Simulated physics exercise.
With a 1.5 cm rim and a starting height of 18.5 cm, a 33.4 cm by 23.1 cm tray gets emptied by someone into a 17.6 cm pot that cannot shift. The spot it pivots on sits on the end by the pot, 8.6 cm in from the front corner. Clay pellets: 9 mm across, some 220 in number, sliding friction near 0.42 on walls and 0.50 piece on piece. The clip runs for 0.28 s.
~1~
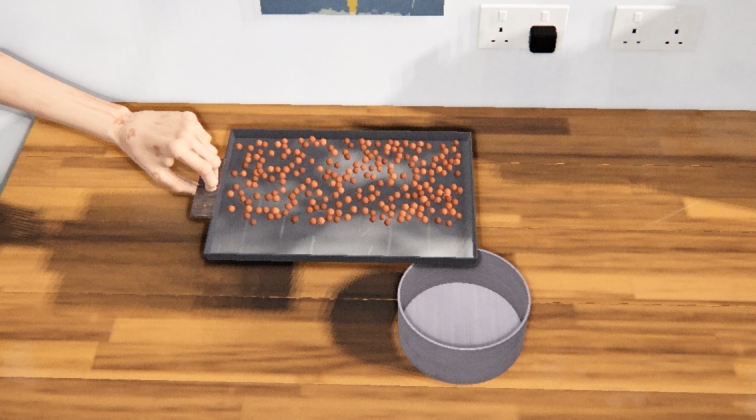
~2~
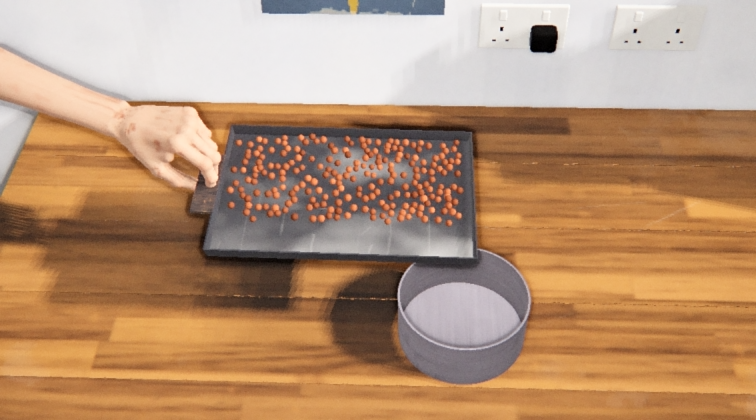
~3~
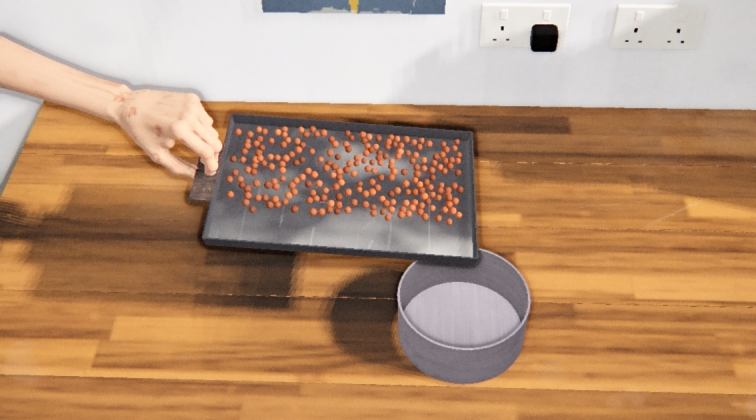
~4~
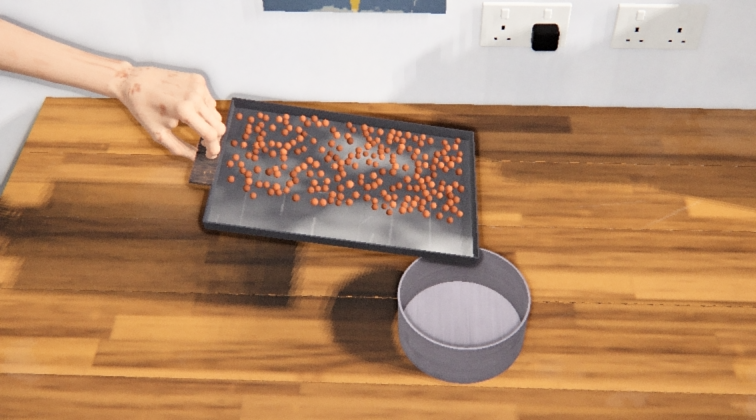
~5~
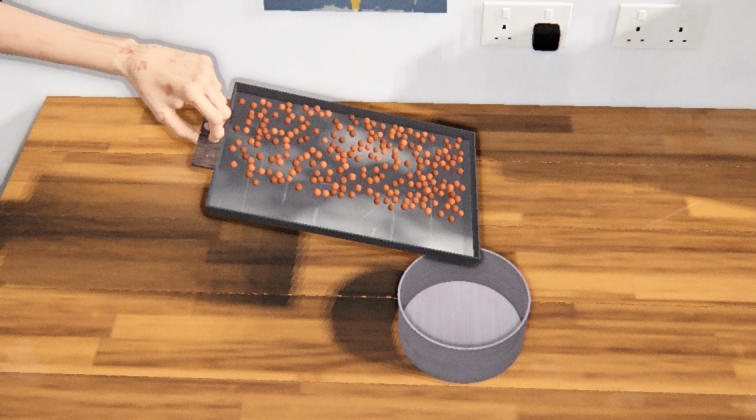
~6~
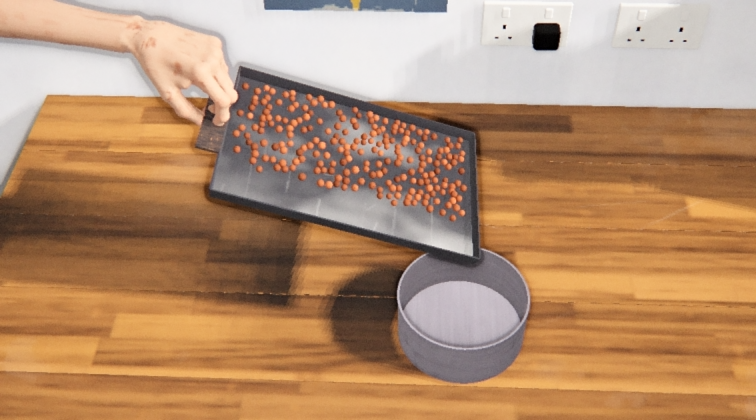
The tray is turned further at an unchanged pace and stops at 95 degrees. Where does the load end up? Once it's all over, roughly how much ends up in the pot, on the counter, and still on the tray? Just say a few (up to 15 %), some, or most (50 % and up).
Pot: Some, counter: Most, tray: A few.
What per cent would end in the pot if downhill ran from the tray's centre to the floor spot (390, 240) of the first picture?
Something like 90 in a hundred.
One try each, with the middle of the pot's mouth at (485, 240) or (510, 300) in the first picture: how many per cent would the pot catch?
Spot one: Some 75 per cent; spot two: Some 30 per cent.
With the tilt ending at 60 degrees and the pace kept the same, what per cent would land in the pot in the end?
Share in the pot: Around 5 %.
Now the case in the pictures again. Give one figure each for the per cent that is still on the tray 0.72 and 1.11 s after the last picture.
About 70, 20.
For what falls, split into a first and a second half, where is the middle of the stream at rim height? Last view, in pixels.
I'd mark about (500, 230) for the first half and about (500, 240) for the second.
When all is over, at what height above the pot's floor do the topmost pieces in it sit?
It reaches roughly 1.0 cm.
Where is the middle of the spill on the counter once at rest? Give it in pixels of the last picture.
Around (519, 251).
Then, 0.43 s after the last picture, tilt 55 degrees; the tray holds 100 %, the pot 0 %.
Then, 0.72 s after the last picture, tilt 80 degrees; the tray holds 70 %, the pot 5 %.
Then, 1.11 s after the last picture, tilt 95 degrees; the tray holds 20 %, the pot 10 %.
In the end, pot 25 %, counter 75 %, tray 0 %.
